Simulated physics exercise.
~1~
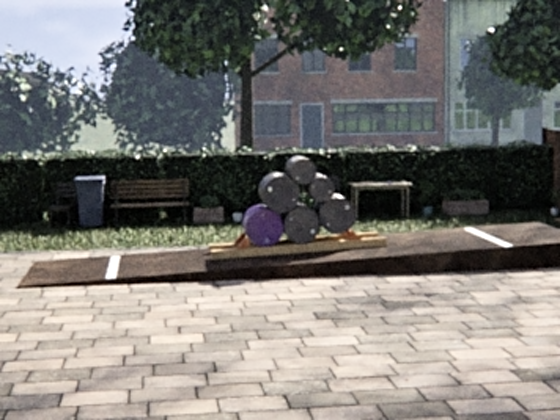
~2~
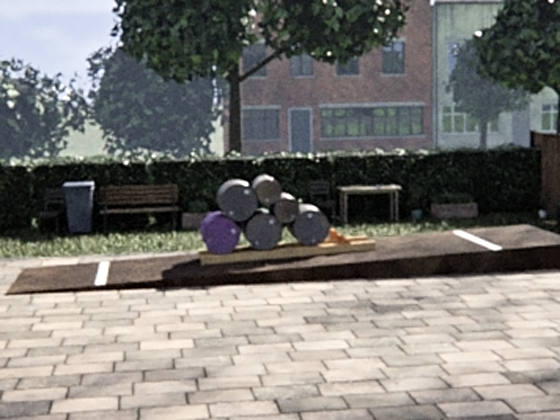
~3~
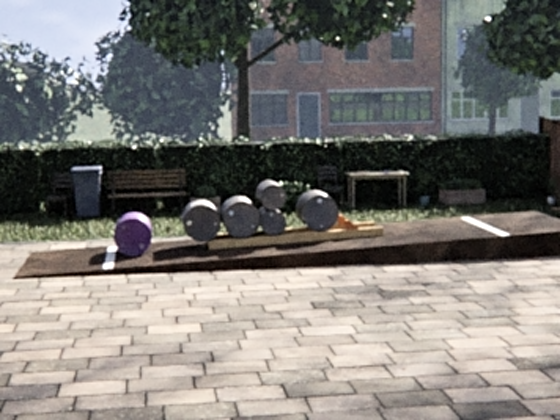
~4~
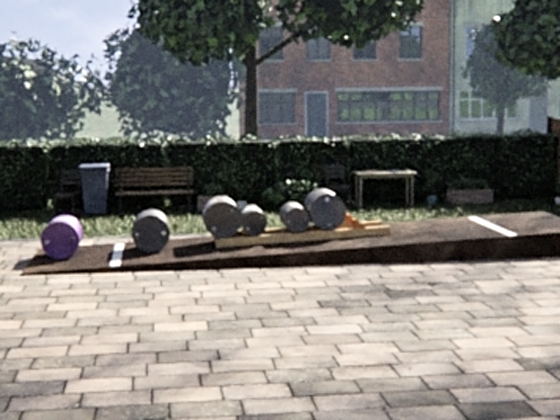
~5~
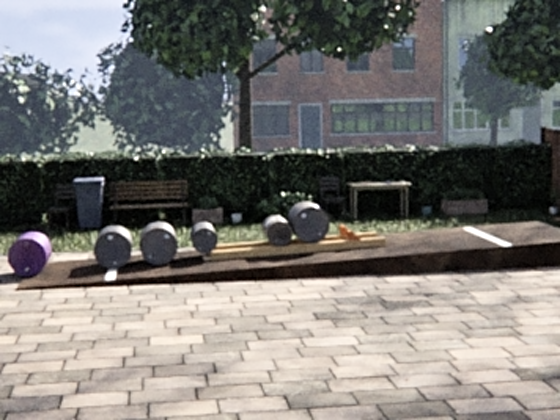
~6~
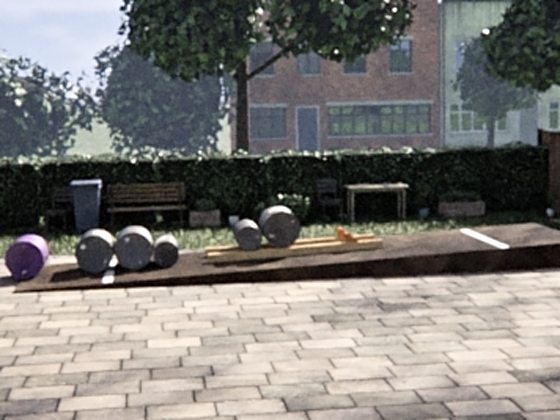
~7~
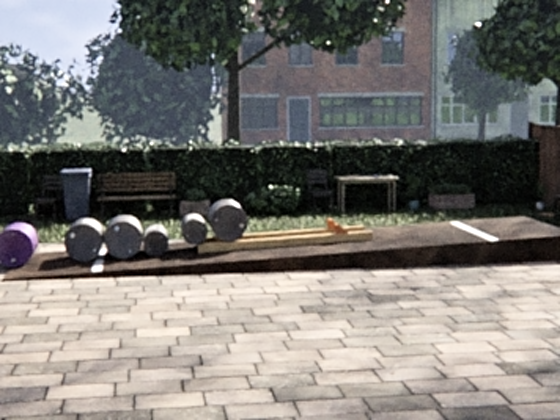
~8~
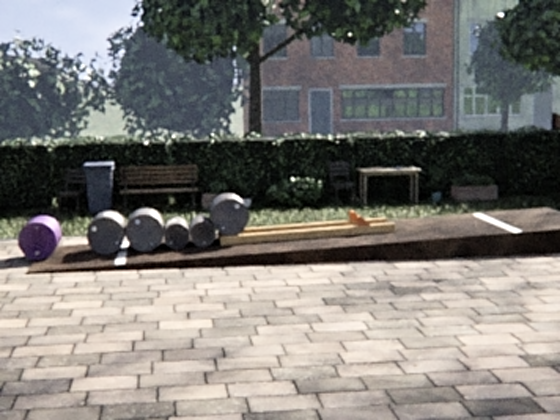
Stacked drums collapsing and rolling left down a gentle slope, the purple one leading and stopping beyond the left white line.
